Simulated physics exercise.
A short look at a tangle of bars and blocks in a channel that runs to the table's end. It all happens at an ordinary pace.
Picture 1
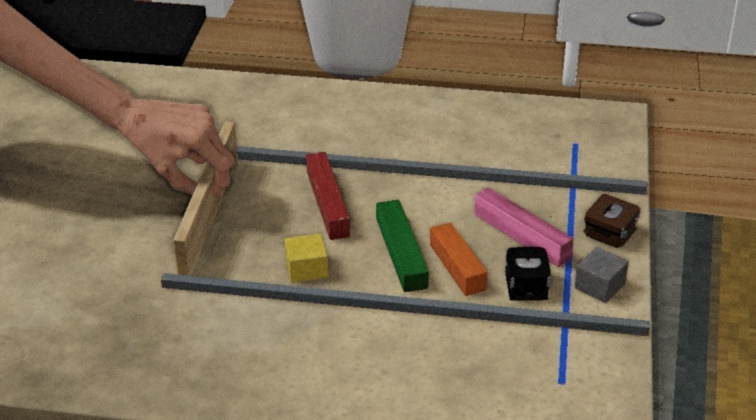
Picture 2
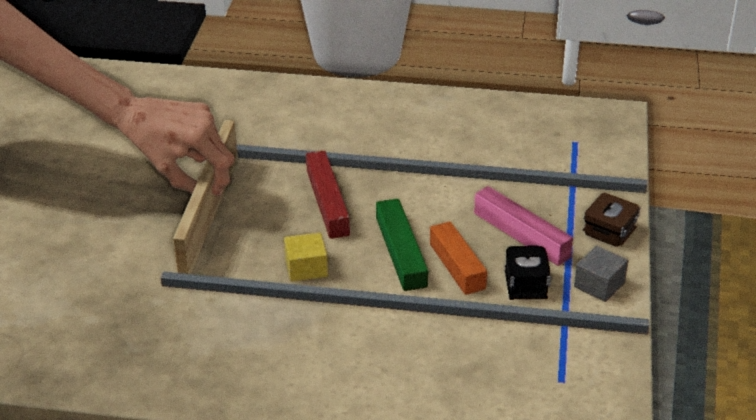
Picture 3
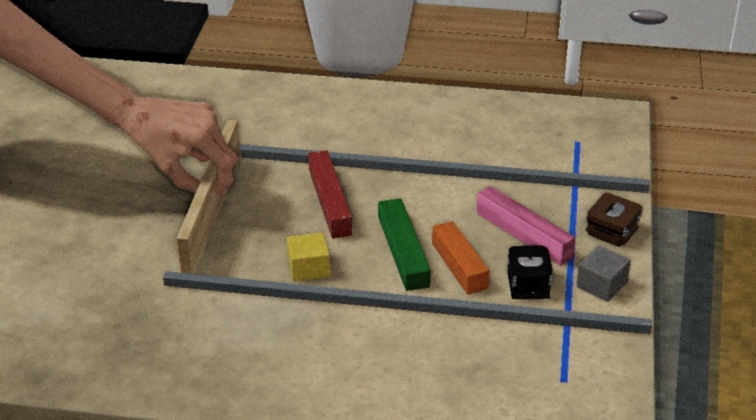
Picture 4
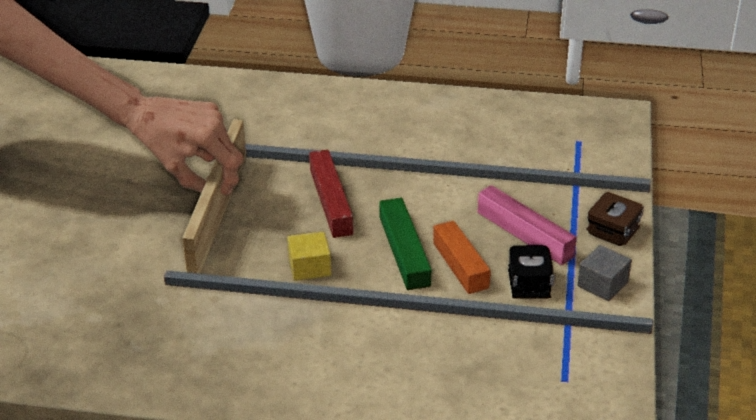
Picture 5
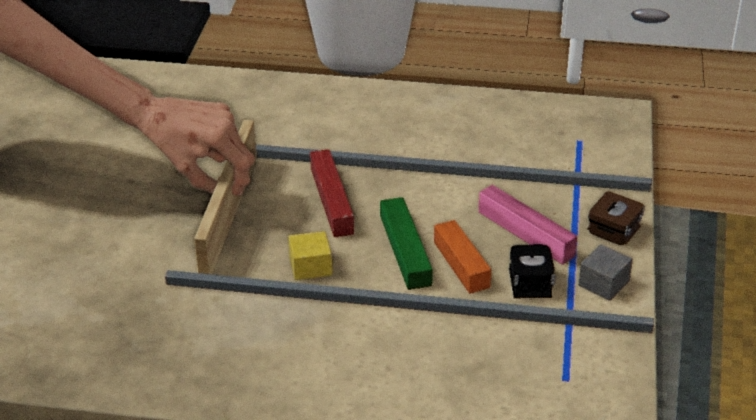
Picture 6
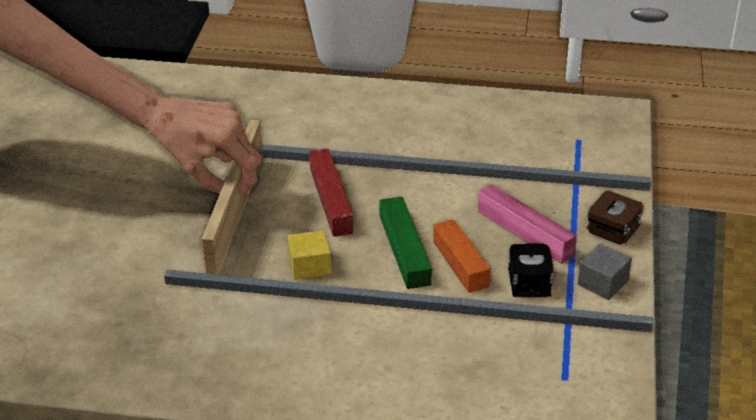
In this clip, a hand holds a wooden board upright at the left of a channel between two grey rails and slides it slightly right, while the colored bars, blocks and dark cases near a blue line stay still.
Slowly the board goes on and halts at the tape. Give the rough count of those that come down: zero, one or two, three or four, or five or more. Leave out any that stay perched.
Outcome: The number that fall off is three or four.
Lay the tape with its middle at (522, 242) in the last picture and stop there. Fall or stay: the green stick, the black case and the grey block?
The green stick stays on; the black case holds on; the grey block tumbles off.
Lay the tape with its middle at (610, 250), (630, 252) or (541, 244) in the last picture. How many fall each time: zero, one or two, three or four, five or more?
The falls would be at least five; more than four; 1 or 2.
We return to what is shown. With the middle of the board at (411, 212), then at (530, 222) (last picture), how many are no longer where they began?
4 and 8.
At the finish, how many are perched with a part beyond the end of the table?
That would be 2.
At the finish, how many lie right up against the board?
The number is 2.
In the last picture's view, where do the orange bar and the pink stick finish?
First (648, 271), then (642, 225).
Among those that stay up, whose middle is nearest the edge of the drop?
It is the orange bar.
Early on, none off yet; brown case at rest near (614, 219); grey block at rest near (605, 271); black case at rest near (531, 270).
A while later, none off yet; brown case at rest near (614, 219); grey block travelled a little near (620, 271); black case travelled about its own width near (574, 273).
Finally, the number that fall off is three or four; lost, black case, grey block and brown case.
